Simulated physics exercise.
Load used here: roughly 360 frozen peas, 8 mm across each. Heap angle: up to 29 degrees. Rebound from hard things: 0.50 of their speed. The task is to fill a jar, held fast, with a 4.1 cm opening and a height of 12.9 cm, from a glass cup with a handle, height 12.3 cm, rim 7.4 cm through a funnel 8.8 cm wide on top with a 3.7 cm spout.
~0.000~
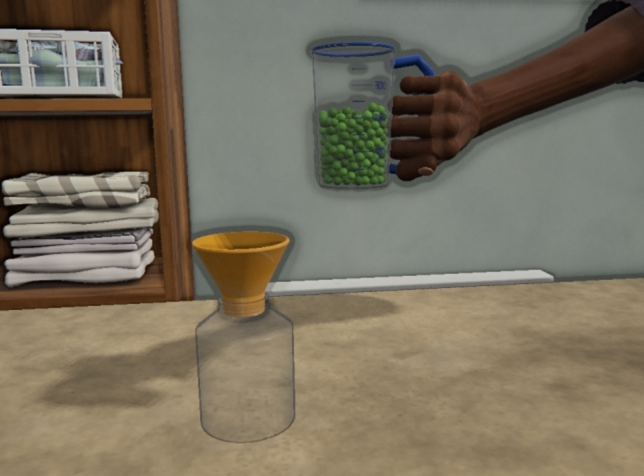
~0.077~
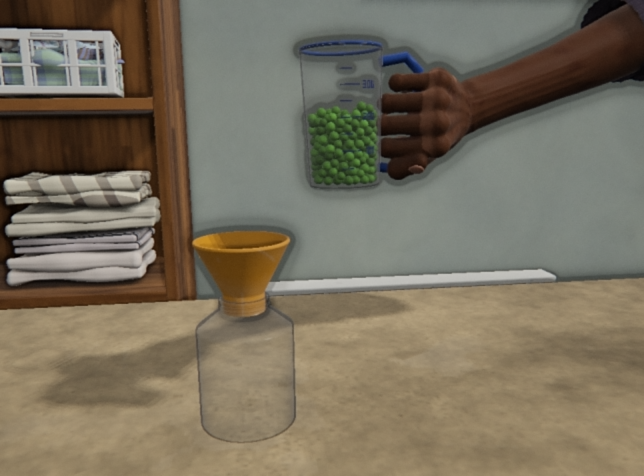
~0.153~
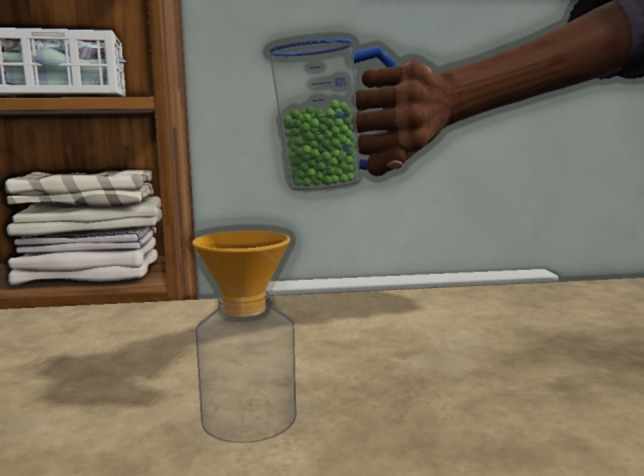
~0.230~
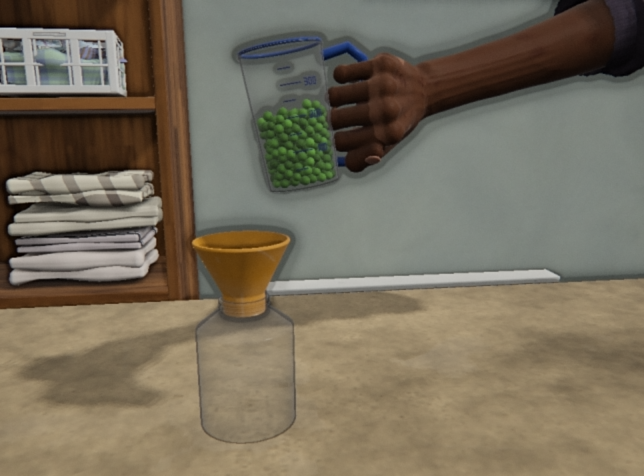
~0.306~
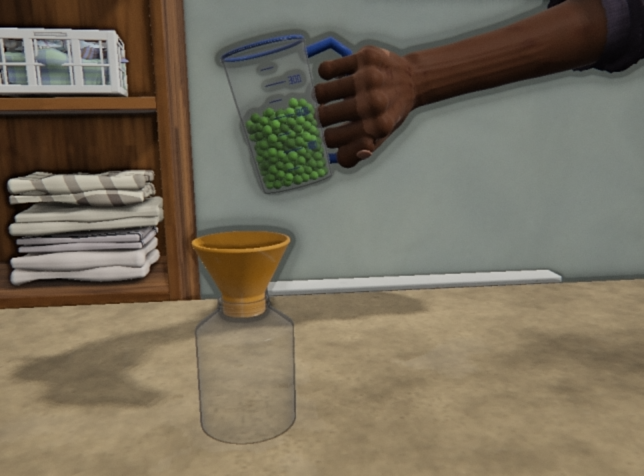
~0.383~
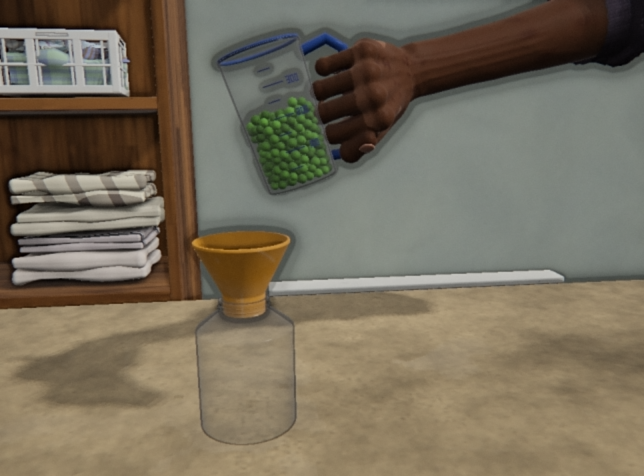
On a mottled tan counter, a hand moved a clear cup of green peas left above an orange funnel set in an empty clear jar, gradually tilting the cup to the left.
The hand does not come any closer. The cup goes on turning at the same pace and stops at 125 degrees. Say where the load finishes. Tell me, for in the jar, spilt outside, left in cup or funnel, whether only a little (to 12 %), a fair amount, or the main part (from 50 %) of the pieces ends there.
Jar: The main part. Spilt: A fair amount. Still above: Only a little.
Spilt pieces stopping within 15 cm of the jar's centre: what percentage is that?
Roughly 20 percent.
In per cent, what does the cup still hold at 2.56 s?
Estimate: Around 0 % of the load.
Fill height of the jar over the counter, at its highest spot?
3.5 cm.
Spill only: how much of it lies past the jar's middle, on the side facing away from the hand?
Share: Close to 100 %.
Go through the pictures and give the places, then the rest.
Cup at (353, 119), tilt 0 degrees, lip at (313, 50), moved 0.0 cm; middle of the pieces at (355, 151); jar at (246, 358), in the first frame.
Cup at (343, 118), tilt 1 degrees, lip at (301, 50), moved 1.1 cm; middle of the pieces at (346, 150), in the second frame.
Cup at (318, 118), tilt 5 degrees, lip at (270, 52), moved 3.4 cm; middle of the pieces at (323, 150), in the third frame.
Cup at (292, 118), tilt 9 degrees, lip at (239, 55), moved 5.8 cm; middle of the pieces at (300, 150), in the fourth frame.
Cup at (281, 118), tilt 13 degrees, lip at (222, 59), moved 6.9 cm; middle of the pieces at (291, 149), in the fifth frame.
Cup at (281, 118), tilt 18 degrees, lip at (218, 64), moved 6.9 cm; middle of the pieces at (294, 149); jar at (247, 360). Its pace works out near 55 degrees a second, in the sixth frame.
Then, at 1.30 s, tilt 68 degrees; the cup holds 100 %, the jar 0 %.
After 1.91 s, tilt 101 degrees; the cup holds 100 %, the jar 0 %.
After 2.56 s, tilt 125 degrees; the cup holds 0 %, the jar 50 %.
By 3.5 s all is still; jar 60 %, spilt 40 %, still above 0 %.
